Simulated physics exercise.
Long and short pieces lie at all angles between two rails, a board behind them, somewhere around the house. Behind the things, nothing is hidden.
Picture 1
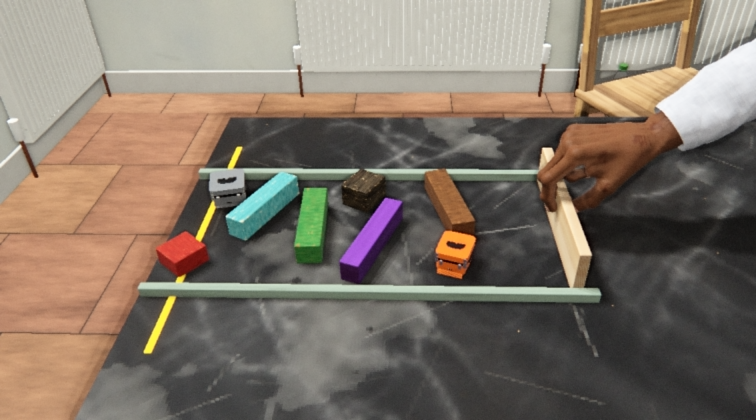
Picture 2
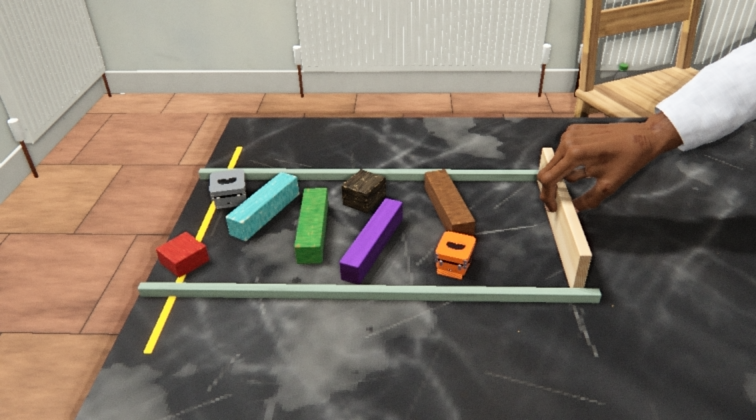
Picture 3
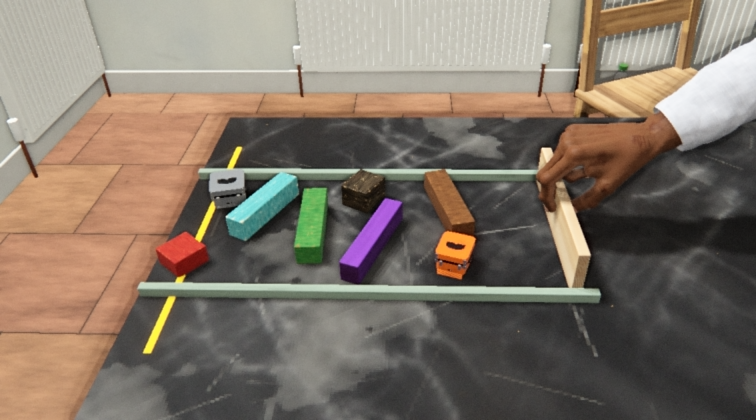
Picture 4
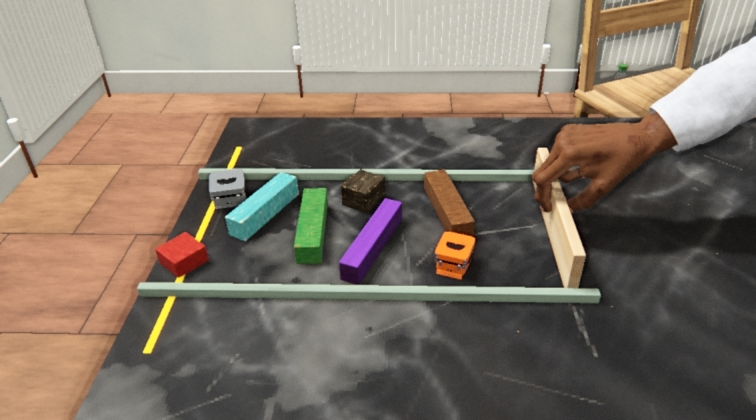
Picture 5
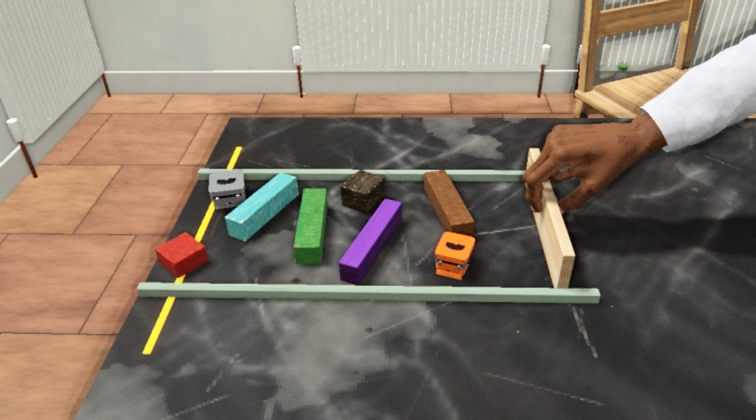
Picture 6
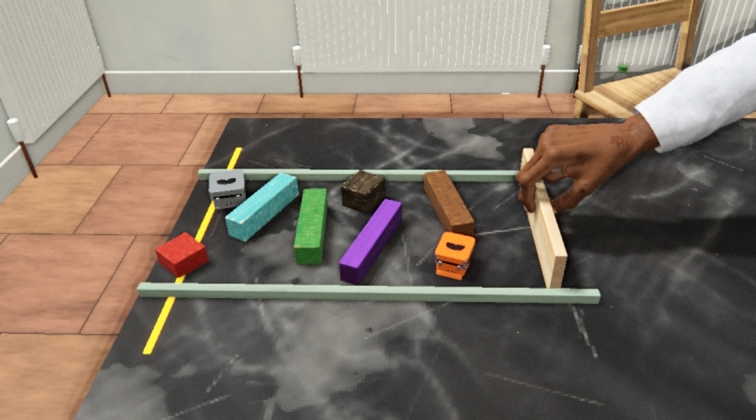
A dark-skinned hand in a white sleeve grips a pale wooden board at the right of a black, scuffed tabletop, seen from above at an angle in a tiled room. Between two pale green rails lie red, grey, turquoise, green, dark, purple, brown and orange pieces, with yellow tape at left. The hand barely moves, then slides the board slightly left; the pieces and camera stay practically still.
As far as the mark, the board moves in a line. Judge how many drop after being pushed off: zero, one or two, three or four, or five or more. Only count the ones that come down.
Number dropping: Five or more.
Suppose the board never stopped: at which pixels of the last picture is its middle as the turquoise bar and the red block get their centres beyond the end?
Near (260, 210) and (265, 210).
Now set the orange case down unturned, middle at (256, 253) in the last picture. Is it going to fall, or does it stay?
I reckon from there it drops down.
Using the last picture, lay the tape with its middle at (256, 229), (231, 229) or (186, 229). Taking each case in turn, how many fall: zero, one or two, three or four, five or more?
Taking the three tapes one at a time, the answers are 3 or 4, then either three or four, then five or more.
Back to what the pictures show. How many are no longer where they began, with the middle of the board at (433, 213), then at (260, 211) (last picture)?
So far 2, and 8 at the second.
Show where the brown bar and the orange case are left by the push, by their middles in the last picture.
Going in order: First (200, 201), then (170, 255).
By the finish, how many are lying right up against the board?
Count recorded: 2.
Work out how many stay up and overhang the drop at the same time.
That would be 0.
Soon after, none off yet; red block at rest near (182, 255); grey case at rest near (229, 190); turquoise bar at rest near (264, 206).
After that, none off yet; red block at rest near (182, 255); grey case at rest near (229, 190); turquoise bar displaced a little near (254, 204).
And then, one off so far; red block tilting a little near (143, 257); grey case on its way down near (173, 297); turquoise bar displaced about its own width near (175, 204).
In the end, the number that fall off is five or more; gone, purple stick, black block, green bar, turquoise bar, grey case and red block.
